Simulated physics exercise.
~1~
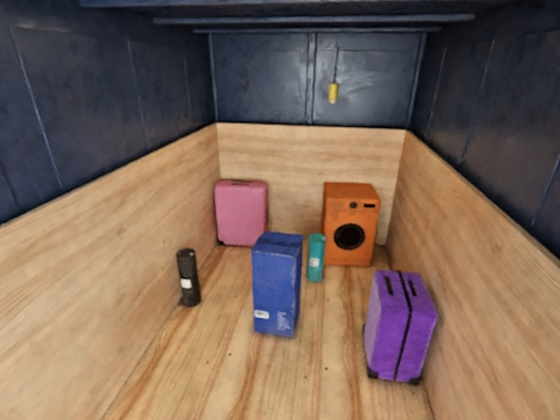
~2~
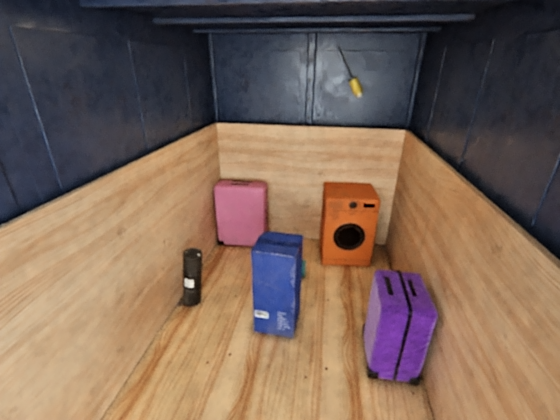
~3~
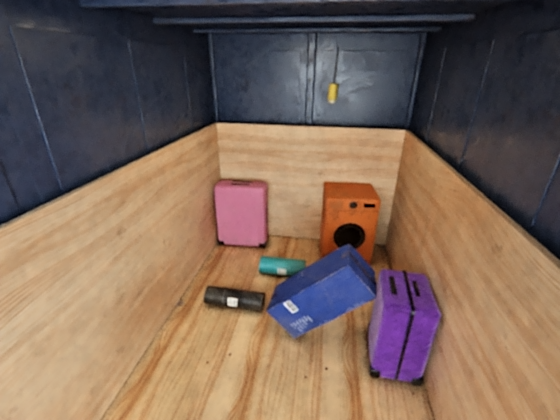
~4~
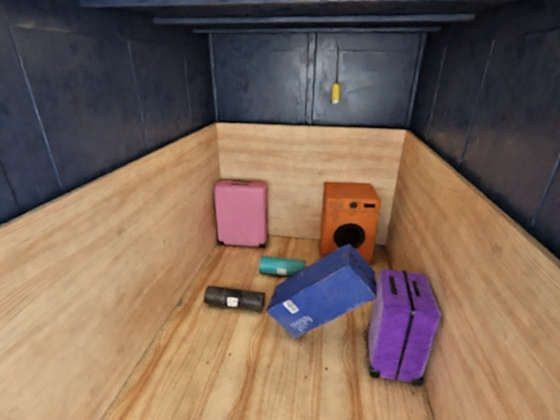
In a van's load bay, two canisters topple over and a blue box tips right.
